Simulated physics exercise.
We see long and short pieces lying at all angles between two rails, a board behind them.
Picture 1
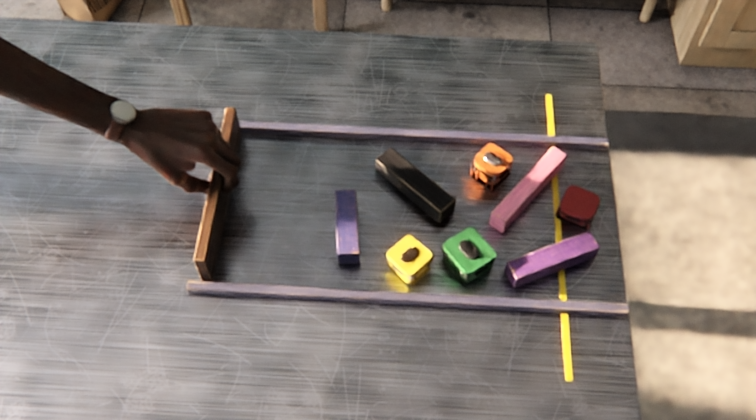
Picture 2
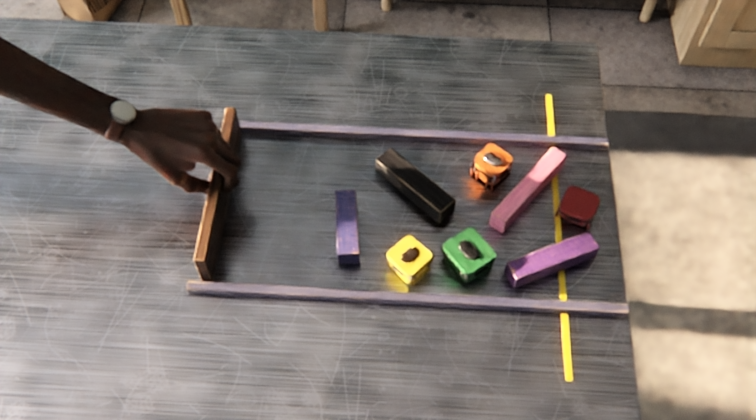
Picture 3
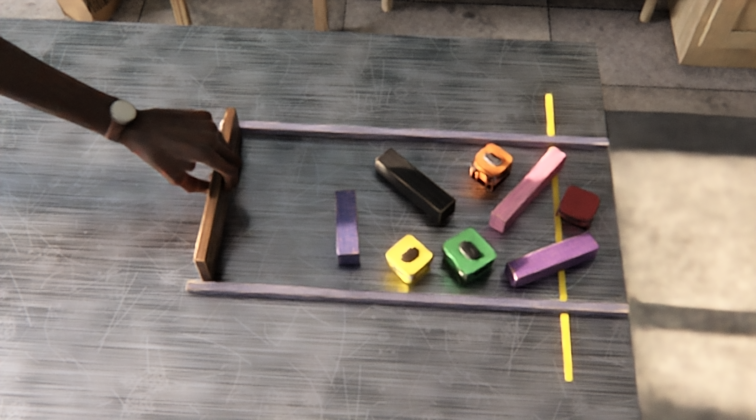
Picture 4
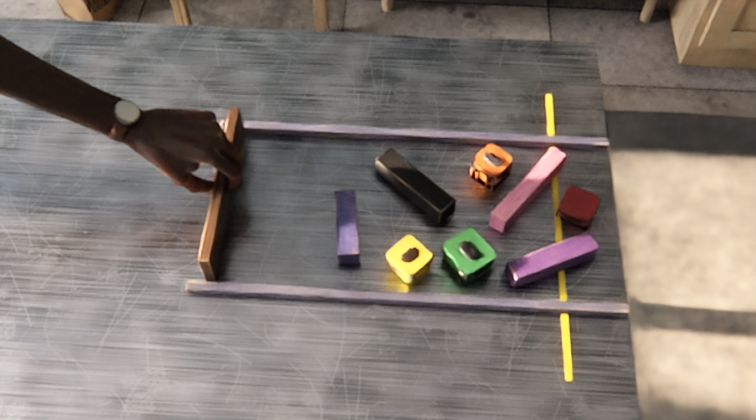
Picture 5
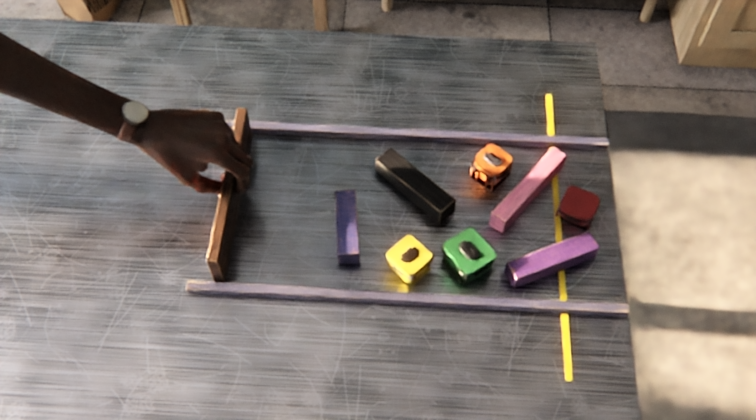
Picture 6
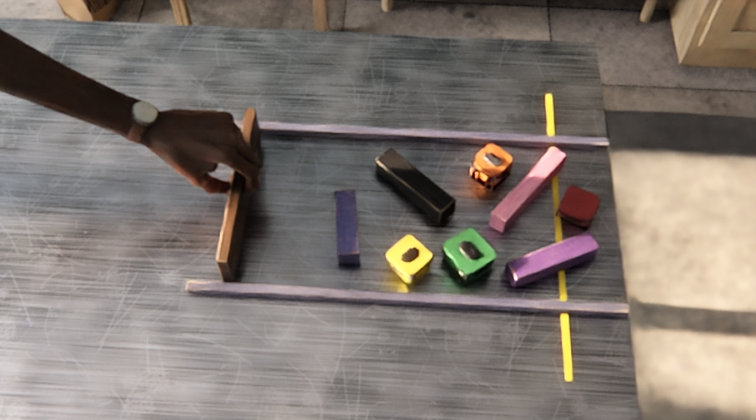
A hand gripping a brown board rests at the left end of two rails, then slides it a short way right toward a blue bar. Between the rails, the black stick, pink and purple bars, dark red case, and orange, yellow and green cases stay still, untouched by the board.
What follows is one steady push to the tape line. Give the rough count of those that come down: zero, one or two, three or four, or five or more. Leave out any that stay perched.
Here the number that fall off is three or four.
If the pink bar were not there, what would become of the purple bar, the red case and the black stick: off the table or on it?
The purple bar drops off; the red case falls; the black stick does not fall.
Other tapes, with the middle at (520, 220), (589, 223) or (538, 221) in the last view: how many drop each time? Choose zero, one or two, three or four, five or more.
For each place: Either one or two; at least five; just one or two.
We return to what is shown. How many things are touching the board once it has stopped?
That makes 3.
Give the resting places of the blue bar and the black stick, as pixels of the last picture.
The blue bar stops around (571, 235); the black stick around (587, 196).
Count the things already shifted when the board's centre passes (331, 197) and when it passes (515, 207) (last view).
The counts are 0 and 8.
A little later, none off yet; red case at rest near (578, 208); purple bar at rest near (552, 260); pink bar at rest near (528, 189).
When it is over, the number that fall off is three or four; down, pink bar, purple bar and red case.
